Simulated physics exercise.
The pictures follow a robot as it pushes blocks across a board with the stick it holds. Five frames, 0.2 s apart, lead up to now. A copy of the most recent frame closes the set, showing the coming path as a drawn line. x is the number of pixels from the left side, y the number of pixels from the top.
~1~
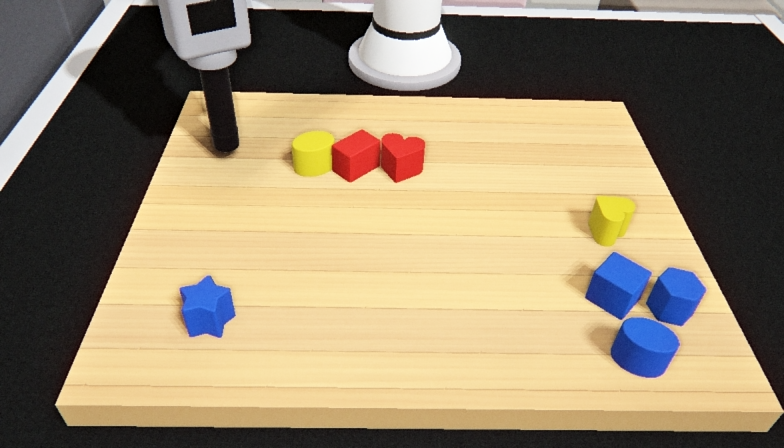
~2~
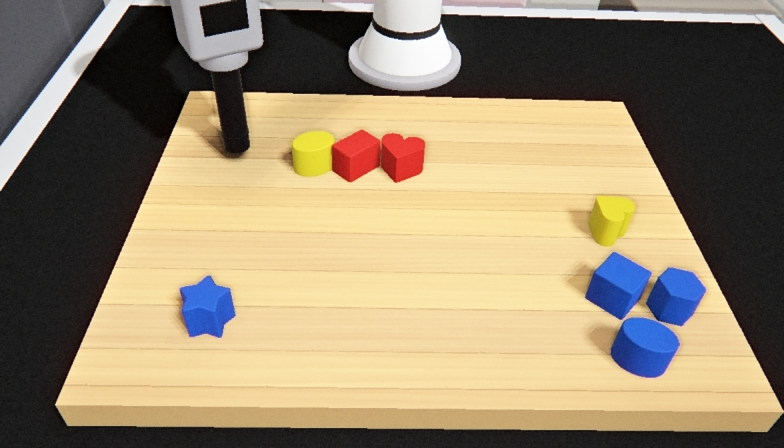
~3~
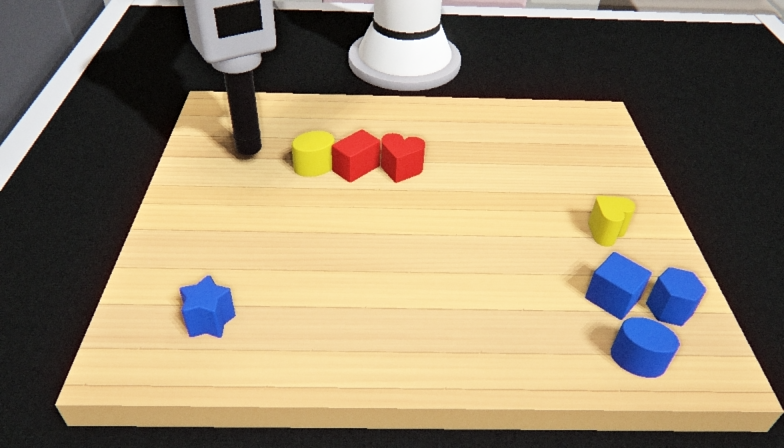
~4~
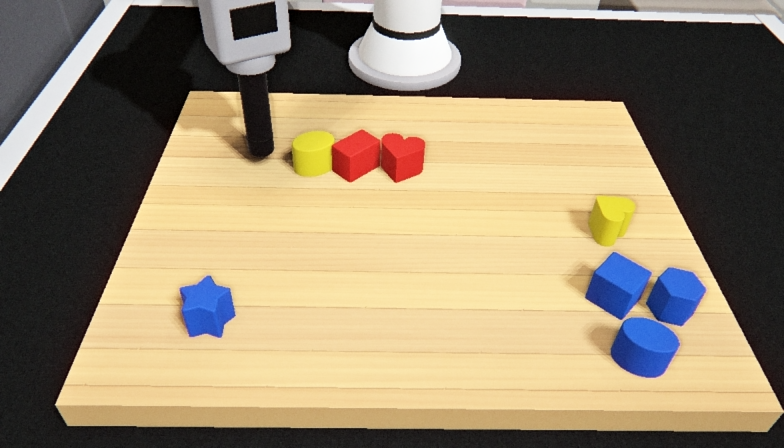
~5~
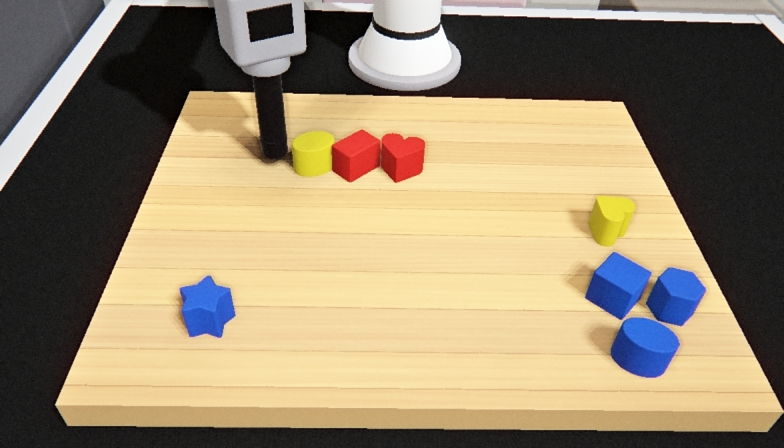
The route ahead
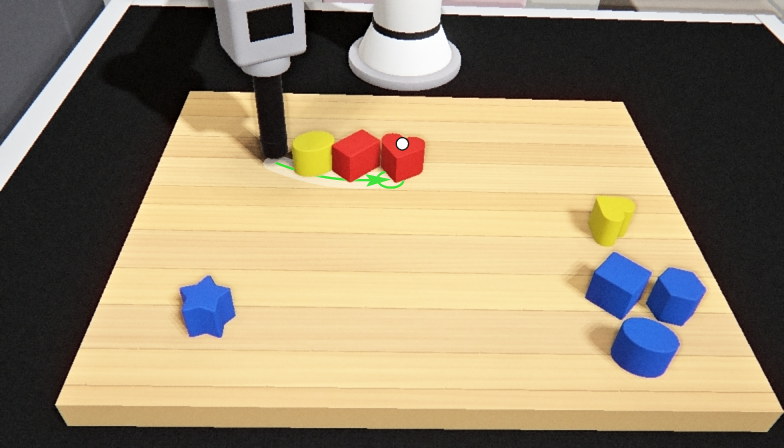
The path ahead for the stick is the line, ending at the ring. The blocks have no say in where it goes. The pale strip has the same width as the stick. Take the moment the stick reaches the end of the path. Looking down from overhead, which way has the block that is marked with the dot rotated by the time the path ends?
Clockwise from above.
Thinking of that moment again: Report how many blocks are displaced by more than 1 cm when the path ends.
The count will be 3 or more.
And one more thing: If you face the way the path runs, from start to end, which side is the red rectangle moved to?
It moves left.
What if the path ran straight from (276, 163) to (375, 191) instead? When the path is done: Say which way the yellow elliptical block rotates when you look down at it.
From above, counter-clockwise.
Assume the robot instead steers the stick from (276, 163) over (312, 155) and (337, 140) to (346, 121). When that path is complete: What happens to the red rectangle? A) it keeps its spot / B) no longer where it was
My answer is option B.
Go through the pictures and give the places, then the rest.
The first picture shows stick's lower end (227, 146); yellow elliptical block (313, 140); red rectangle (356, 142); red heart (402, 144).
The second picture shows stick (238, 147); blocks still.
The third picture shows stick (249, 149); blocks still.
The fourth picture shows stick (262, 151); blocks still.
The fifth picture shows stick (275, 152); yellow elliptical block (313, 140); red rectangle (356, 142); red heart (402, 144).
Drawn move, from (276, 163) via (311, 174) and (350, 180), ending at (390, 179); the dot is on the red heart.
The first path, step by step. One third of the way, stick (311, 164); yellow elliptical block (338, 139), turned 55° anticlockwise; red rectangle (368, 145), turned 35° anticlockwise.
Two thirds of the way, stick (352, 169); yellow elliptical block (356, 135), turned 110° anticlockwise; red rectangle (390, 139), turned 35° anticlockwise; red heart (420, 143), turned 40° clockwise.
At the end, stick (391, 169); yellow elliptical block (356, 135), turned 110° anticlockwise; red rectangle (405, 134), turned 70° anticlockwise; red heart (442, 139), turned 20° clockwise.
